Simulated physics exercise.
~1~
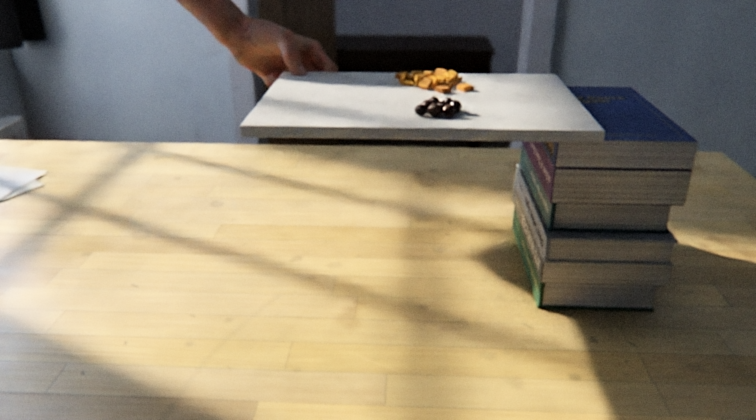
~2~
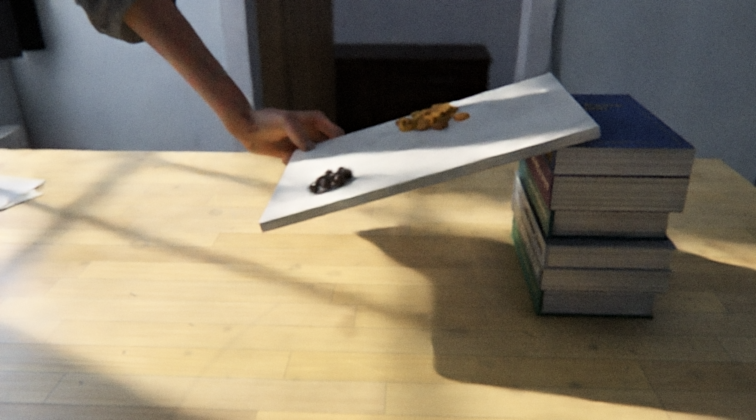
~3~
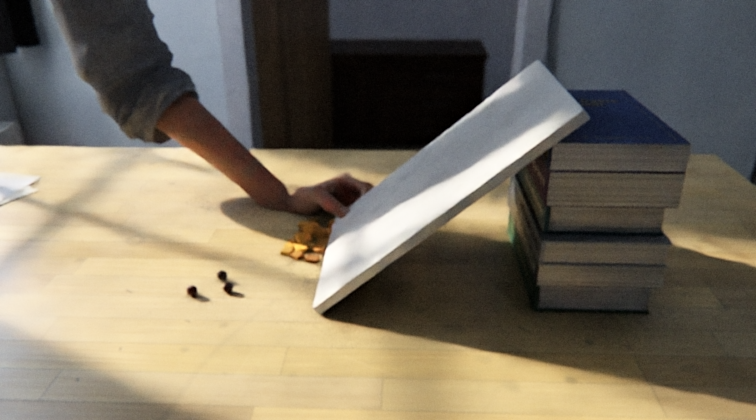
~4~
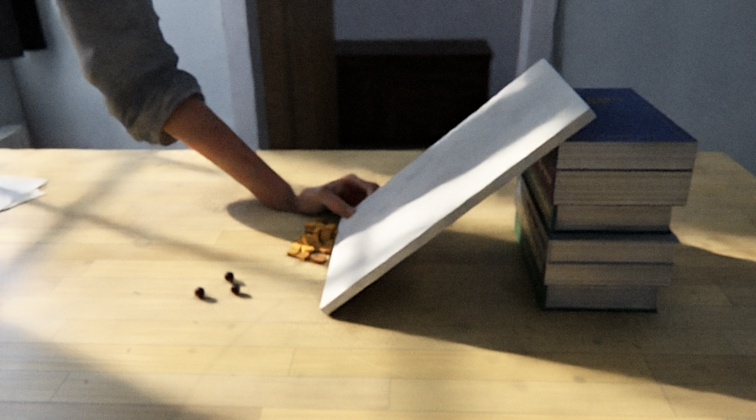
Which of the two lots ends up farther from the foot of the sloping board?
The dark, round things end up farther away, scattered on the table to the left, while the orange pieces stay heaped close to the foot of the board.
